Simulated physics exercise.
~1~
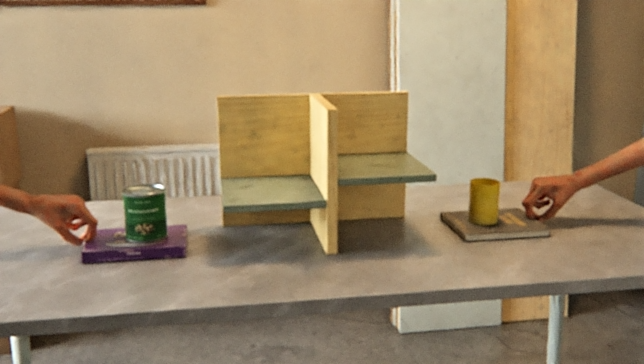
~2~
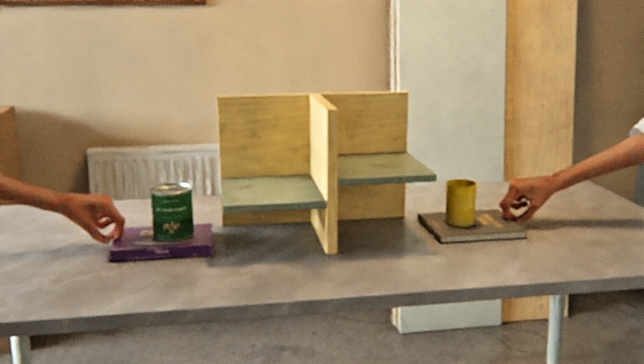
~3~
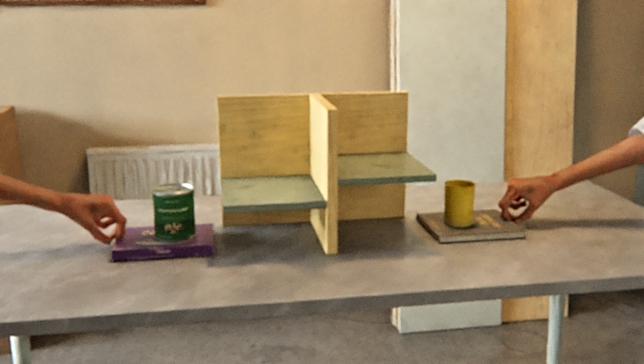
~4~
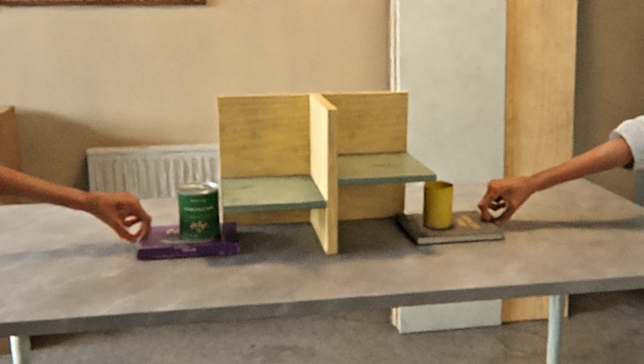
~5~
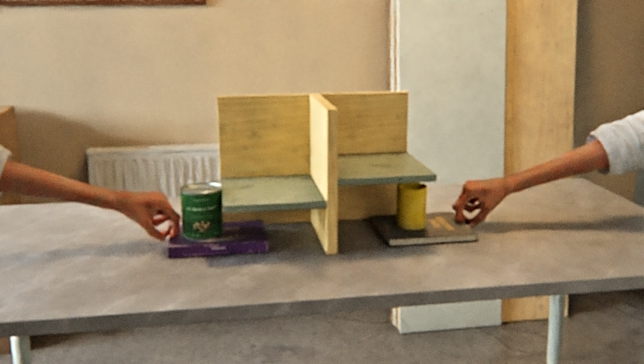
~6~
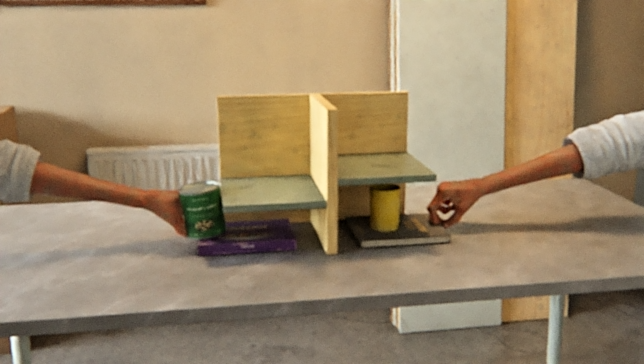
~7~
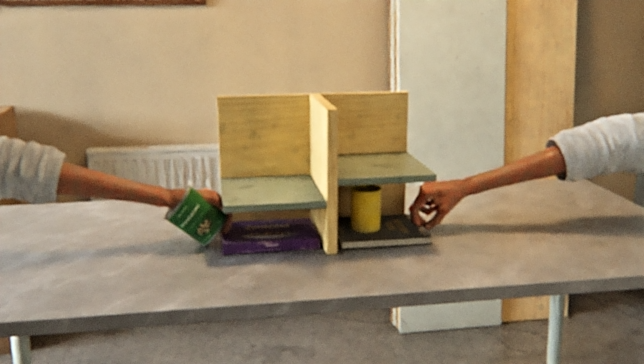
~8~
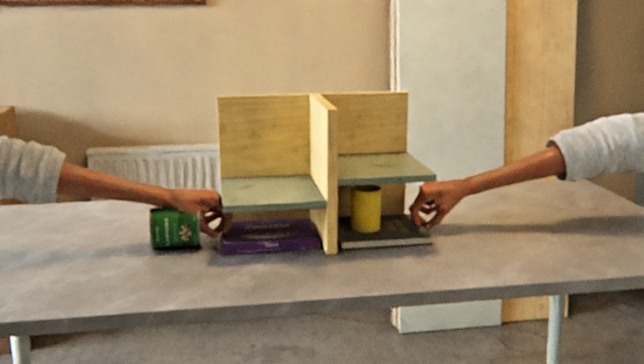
A purple packet carrying a green tin and a grey book carrying an upright yellow beaker sit at the left and right of a grey table, seen from the front by a still camera. Between them stands a pale wooden stand with two greenish shelves, the left one lower. A hand on each side pushes the loads inward. The tin meets the left shelf and stops while the packet slides on beneath it, and the beaker passes under the right shelf. The tin tips, drops off behind the packet and ends lying on the table, while the beaker stays upright on the book.
